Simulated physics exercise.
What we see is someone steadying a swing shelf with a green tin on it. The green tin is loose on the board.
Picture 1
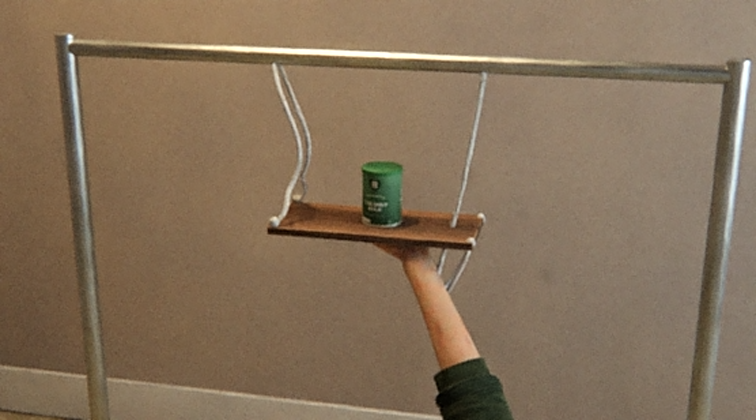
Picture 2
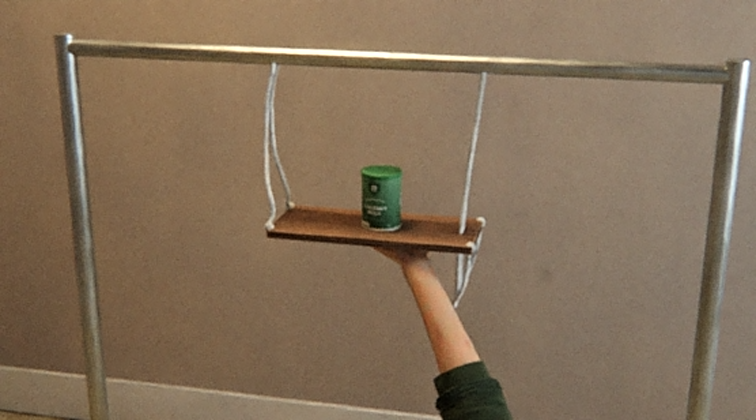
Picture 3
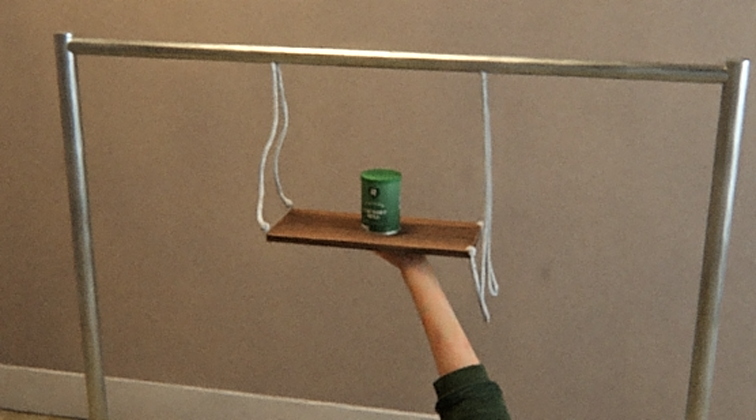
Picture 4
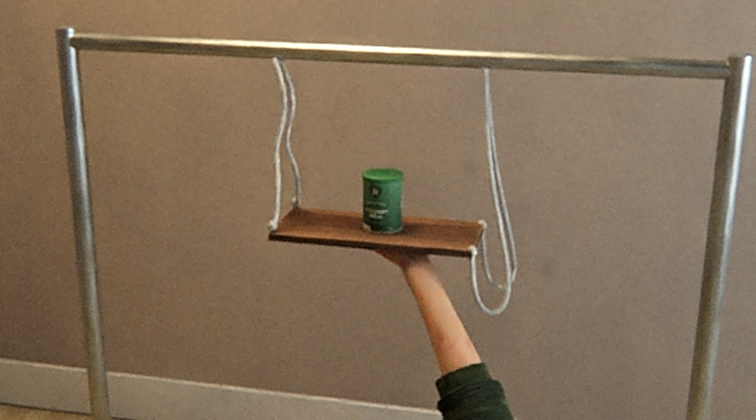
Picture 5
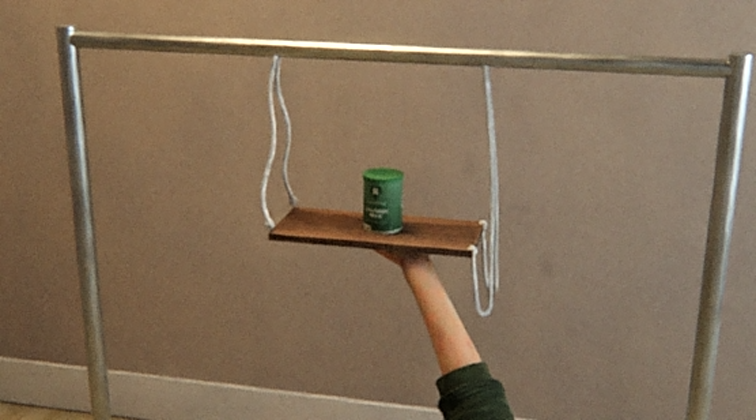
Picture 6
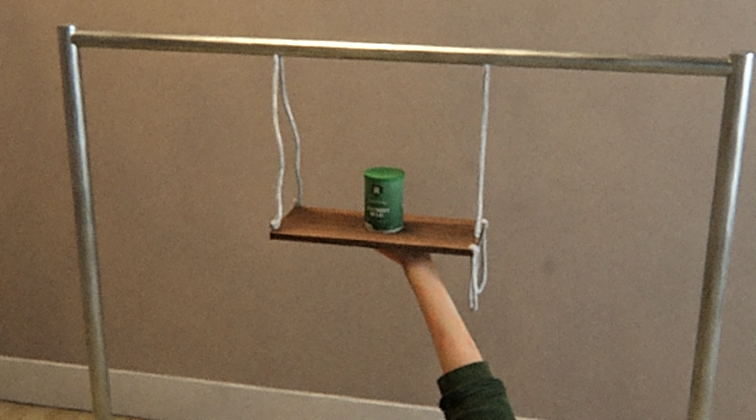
The clip shows a hand holding up a brown swing shelf with a green tin on it beneath a metal bar, the board staying almost still while the slack white cords on both sides sway and shift.
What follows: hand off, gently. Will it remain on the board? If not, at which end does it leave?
As it turns out, the green tin goes off on the right.
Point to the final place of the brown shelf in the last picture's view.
It ends at (315, 280).
Then, 0.42 s after the last picture, board tipped 38° down to the right; tin sliding near (466, 334).
Then, 0.96 s after the last picture, board tipped 47° down to the right; tin on the floor.
Then, 1.50 s after the last picture, board tipped 43° down to the right; tin on the floor.
At rest, board tipped 43° down to the right; tin on the floor. The green tin tumbles from the right end.
